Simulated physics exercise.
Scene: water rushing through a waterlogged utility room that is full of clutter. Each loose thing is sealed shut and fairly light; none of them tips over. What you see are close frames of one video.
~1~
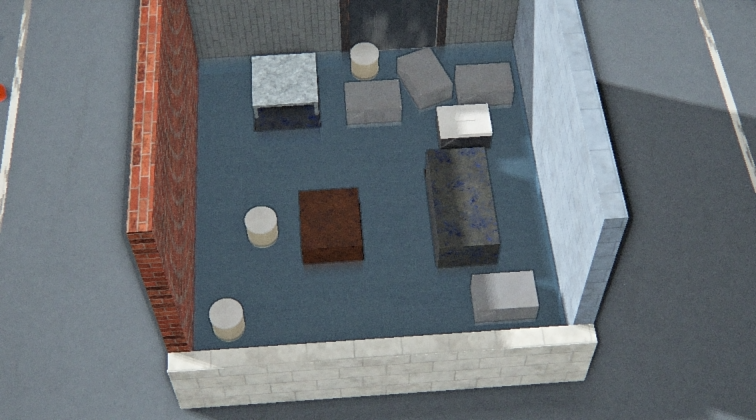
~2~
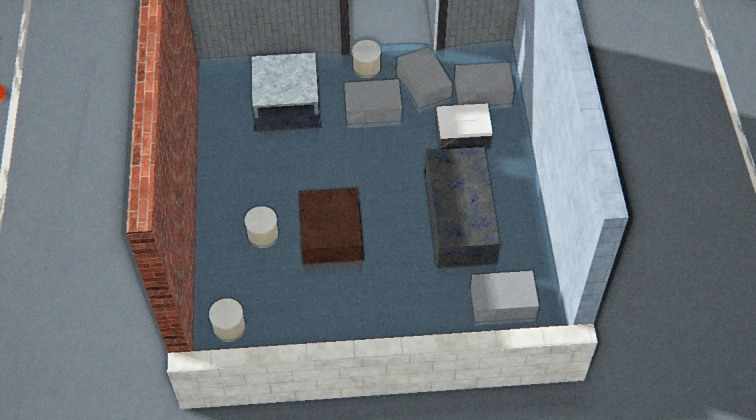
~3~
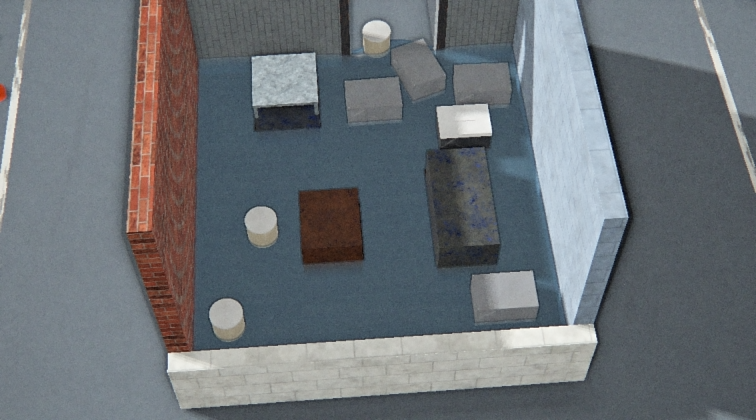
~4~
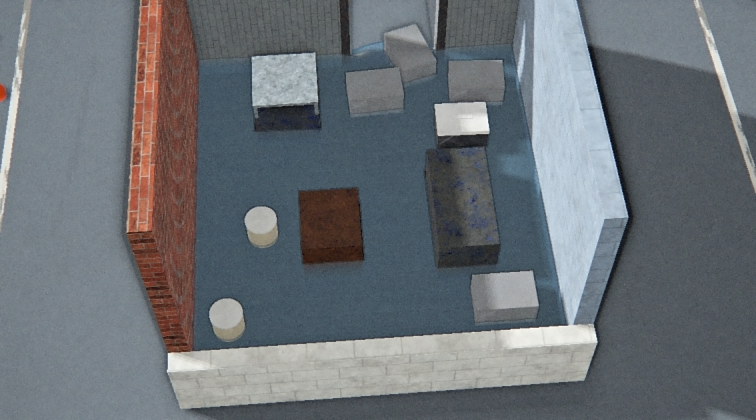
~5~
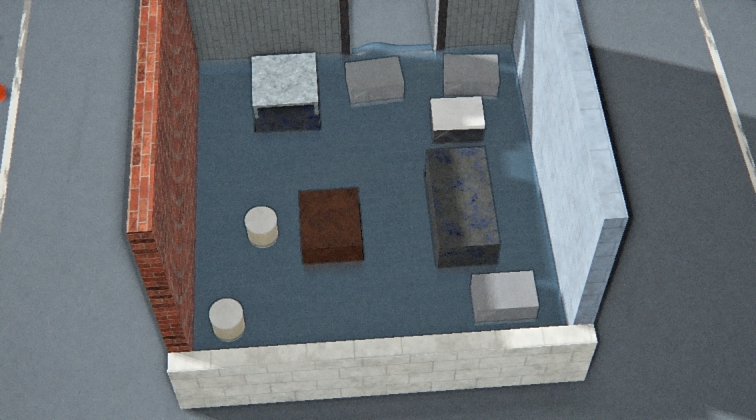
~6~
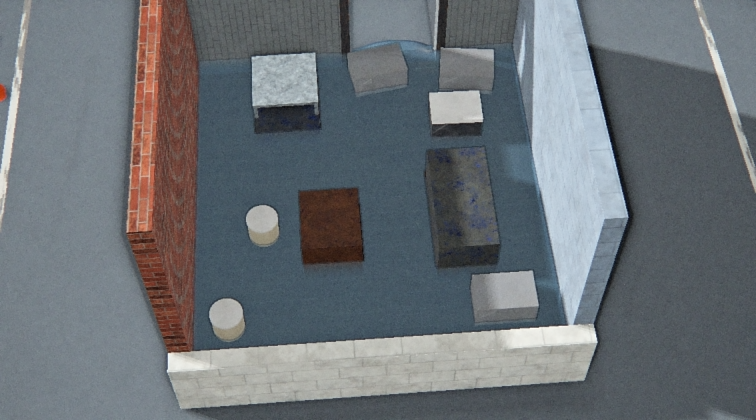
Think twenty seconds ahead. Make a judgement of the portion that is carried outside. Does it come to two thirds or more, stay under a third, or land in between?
Two thirds or more.
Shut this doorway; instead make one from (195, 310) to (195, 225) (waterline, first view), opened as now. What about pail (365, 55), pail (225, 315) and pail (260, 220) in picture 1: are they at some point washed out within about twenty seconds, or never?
Ordered result: Retained / exited / exited.
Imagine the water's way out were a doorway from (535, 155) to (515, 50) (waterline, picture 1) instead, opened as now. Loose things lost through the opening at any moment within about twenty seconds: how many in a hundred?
I'd guess around 90 percent.
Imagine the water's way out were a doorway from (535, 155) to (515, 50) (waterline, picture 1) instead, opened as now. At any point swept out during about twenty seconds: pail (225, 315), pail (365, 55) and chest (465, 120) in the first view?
In that order: No, washed out, gone.
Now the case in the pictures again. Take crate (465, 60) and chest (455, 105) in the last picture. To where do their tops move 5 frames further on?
My guess is around (417, 38) and around (447, 72).
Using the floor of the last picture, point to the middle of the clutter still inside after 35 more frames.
Somewhere near (375, 239) in the last view.
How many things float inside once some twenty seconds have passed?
Counting them up gives 2.
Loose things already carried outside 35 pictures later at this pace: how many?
6.
A moment on, 3 of 8 are out; 5 afloat.
Next, 5 of 8 are out; 3 afloat.
Later, 6 of 8 are out; 2 afloat.
In the end, 6 of 8 are out; 2 afloat.
